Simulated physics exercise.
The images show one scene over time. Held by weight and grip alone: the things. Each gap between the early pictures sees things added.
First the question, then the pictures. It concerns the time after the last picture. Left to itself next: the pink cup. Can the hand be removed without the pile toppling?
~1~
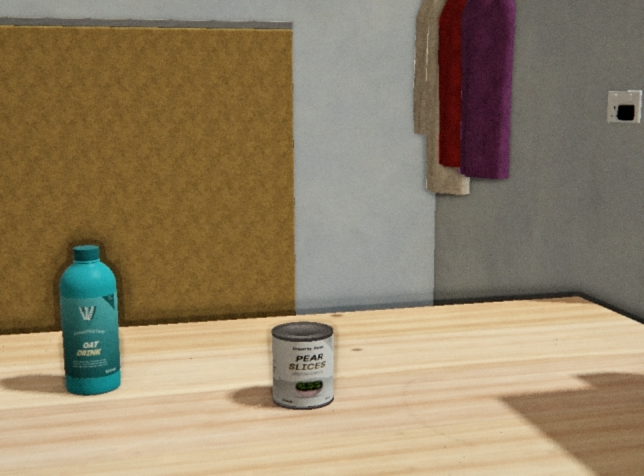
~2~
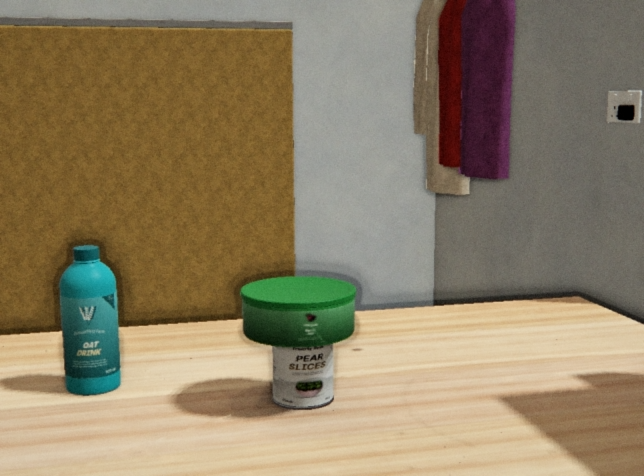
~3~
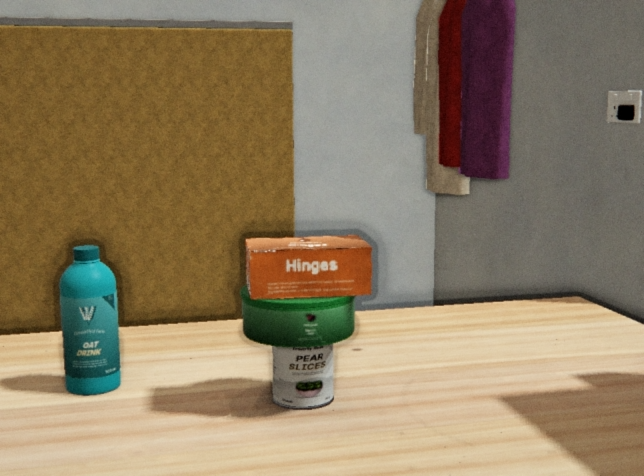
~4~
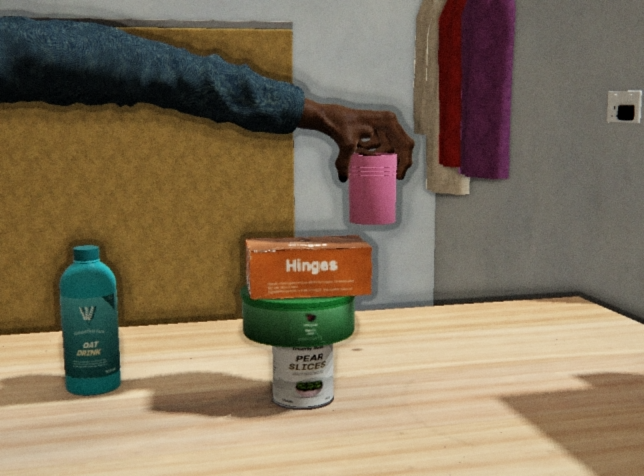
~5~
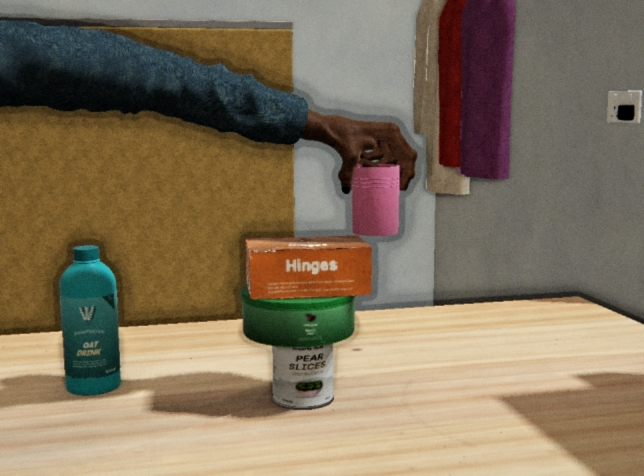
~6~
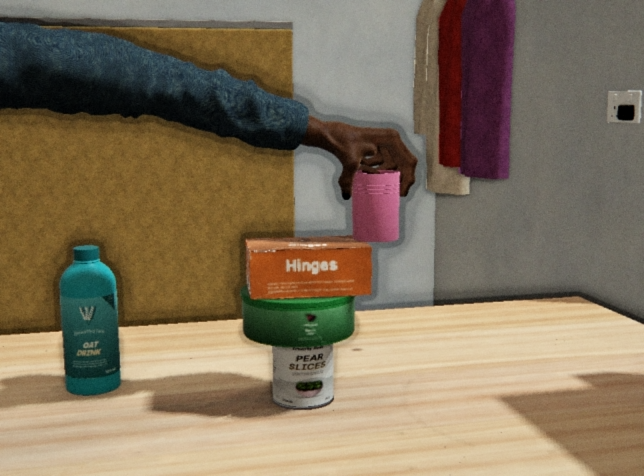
Most likely the pile cannot bear the load.
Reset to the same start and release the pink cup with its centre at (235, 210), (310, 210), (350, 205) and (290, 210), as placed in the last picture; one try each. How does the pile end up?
The pile goes down in the first case, does not fall in the second, does not fall in the third and does not fall in the fourth.
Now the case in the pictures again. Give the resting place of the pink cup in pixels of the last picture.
At about (369, 360).
Then, 0.40 s later than the last frame, pink cup now fallen.
Then, 0.50 s later than the last frame, things are still on the move.
When it is over, fallen, pink cup; the other 4 as before. End places, in pixels of the last picture, pink cup near (369, 360). The pile gives way.
